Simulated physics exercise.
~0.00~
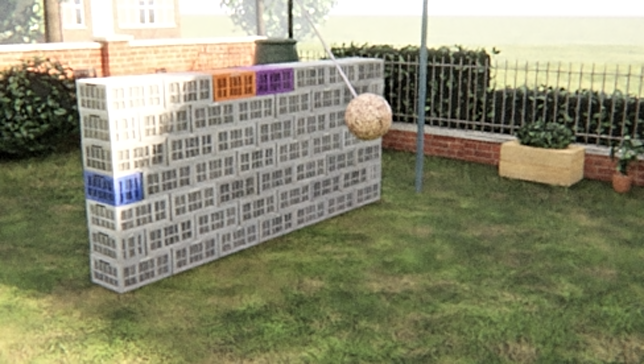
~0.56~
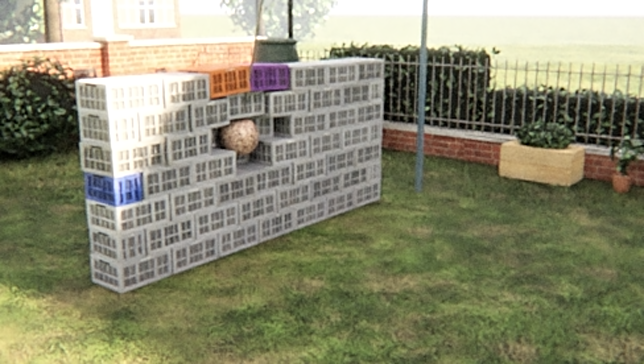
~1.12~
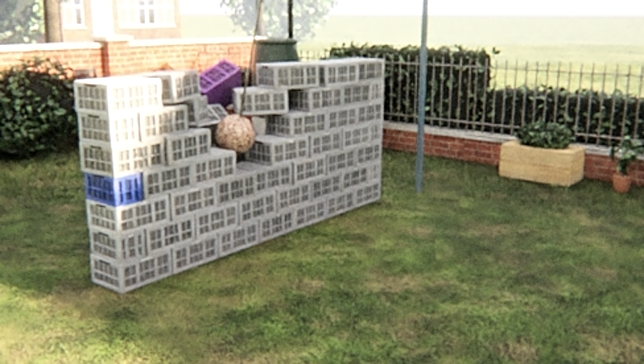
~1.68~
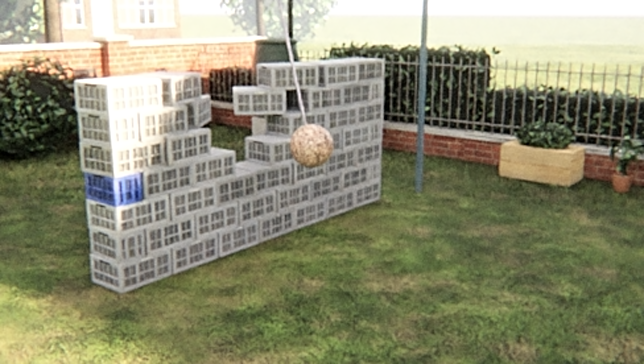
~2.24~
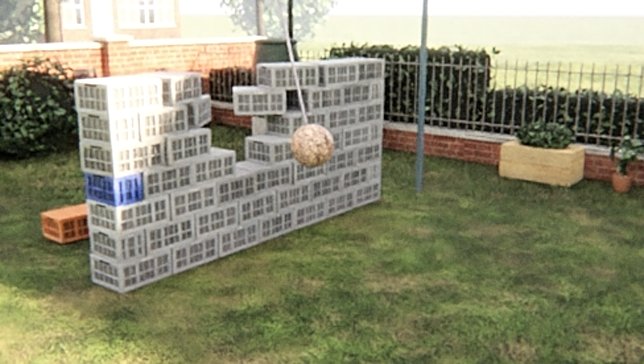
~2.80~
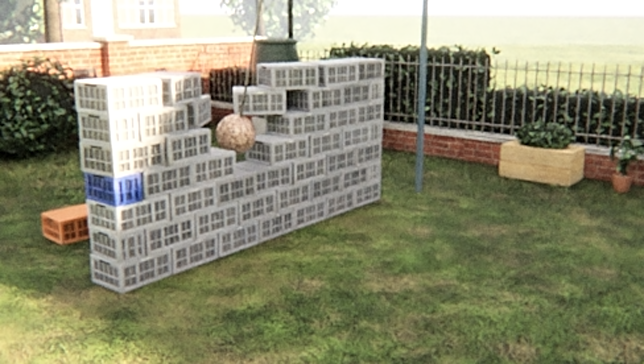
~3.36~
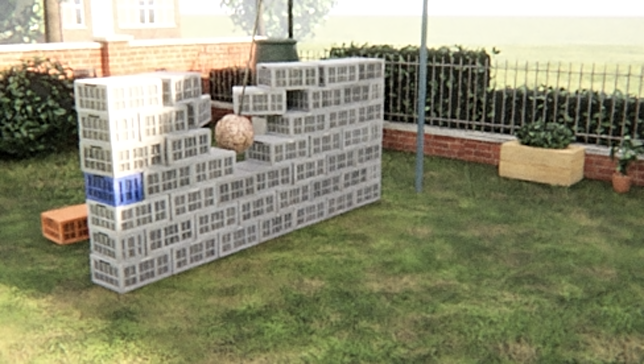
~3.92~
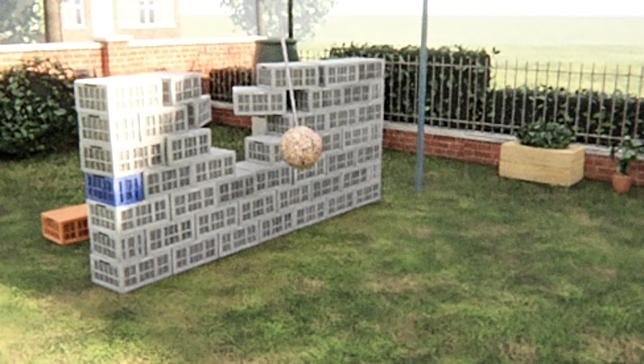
A stone ball on a line swings into a wall of stacked grey crates in a garden, knocking the orange and purple crates and several others out of the top, then swings back and forth through the gap as the orange crate lies on the grass behind and the blue one stays put.
